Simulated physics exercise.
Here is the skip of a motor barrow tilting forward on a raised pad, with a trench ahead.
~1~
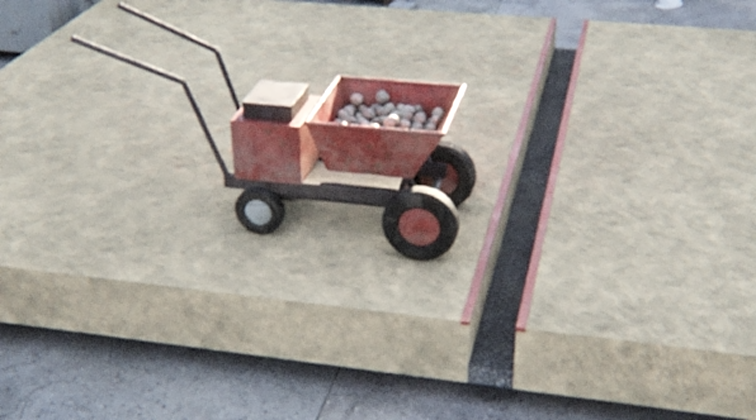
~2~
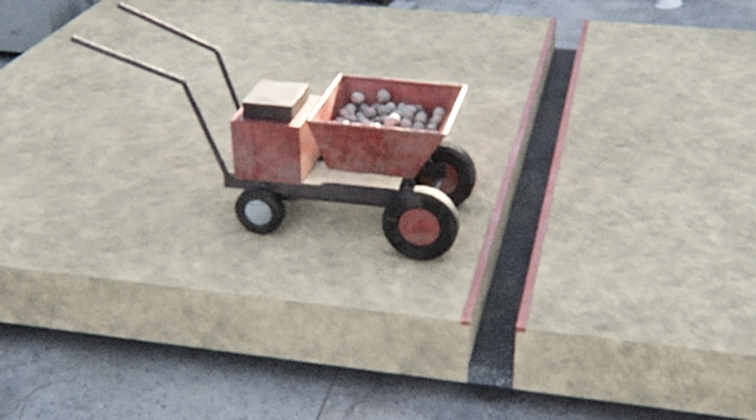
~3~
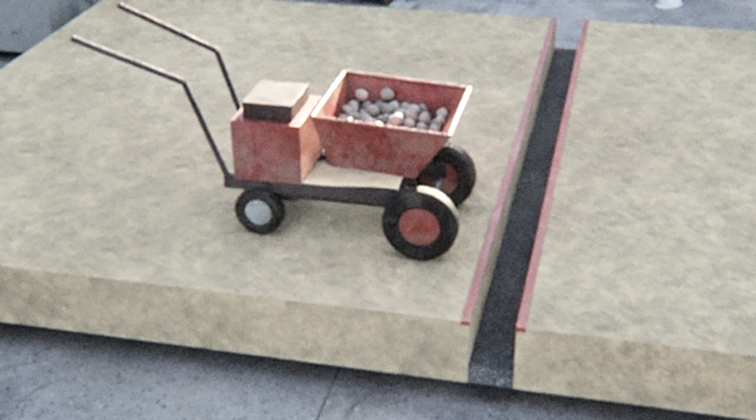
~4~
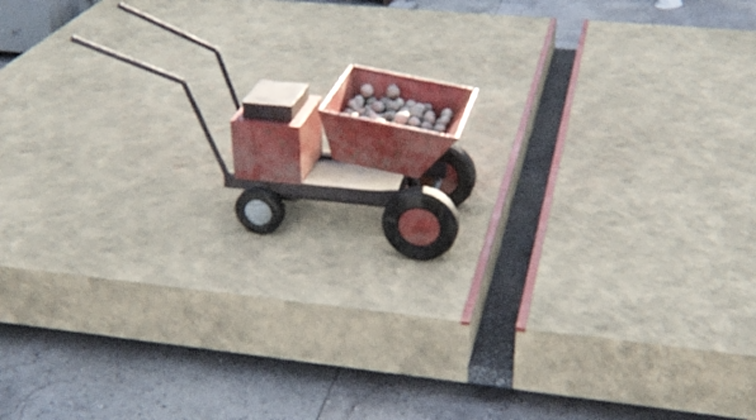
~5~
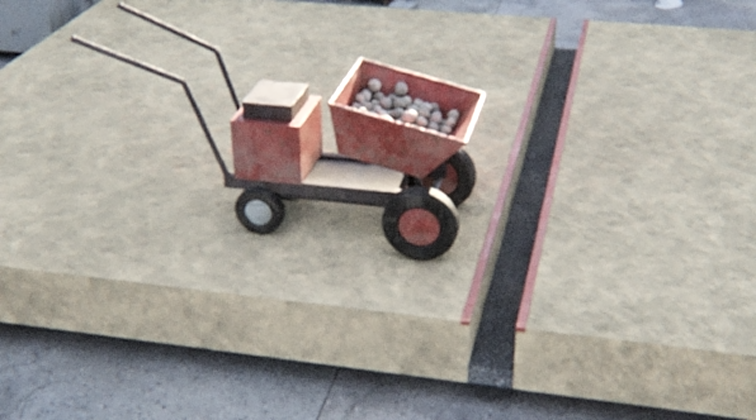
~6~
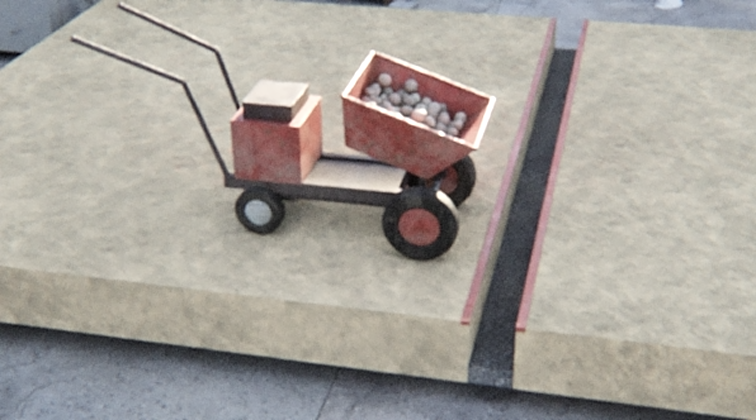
A red motor barrow stands still while its skip of grey pebbles tilts gradually to the right.
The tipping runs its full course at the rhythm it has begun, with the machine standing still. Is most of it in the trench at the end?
Between the edges lies under half of the load.
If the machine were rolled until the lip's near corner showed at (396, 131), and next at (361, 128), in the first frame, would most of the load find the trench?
The first try: More than half. The second: The larger part.
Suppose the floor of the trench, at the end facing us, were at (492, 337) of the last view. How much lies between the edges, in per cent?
Some 10 per cent.
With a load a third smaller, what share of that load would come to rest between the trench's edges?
About 10 per cent.
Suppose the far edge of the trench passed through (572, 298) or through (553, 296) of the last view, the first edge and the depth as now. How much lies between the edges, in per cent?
Roughly 80 per cent, and 50 per cent.
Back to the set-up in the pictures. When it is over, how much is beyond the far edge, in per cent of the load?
About 90 per cent.
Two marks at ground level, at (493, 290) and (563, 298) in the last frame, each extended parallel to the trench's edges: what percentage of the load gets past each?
The first gives 100 %, the second 50 %.
Just after the last frame, skip tipped steeply; every one in the skip.
A moment on, skip tipped right over; the larger part in the skip; about a tenth beyond it; just a few falling.
Further on, skip tipped right over; roughly a quarter in the skip; just a few in or heaped over the trench; the larger part beyond it.
When it is over, skip tipped right over; about a tenth in or heaped over the trench; almost all beyond it.
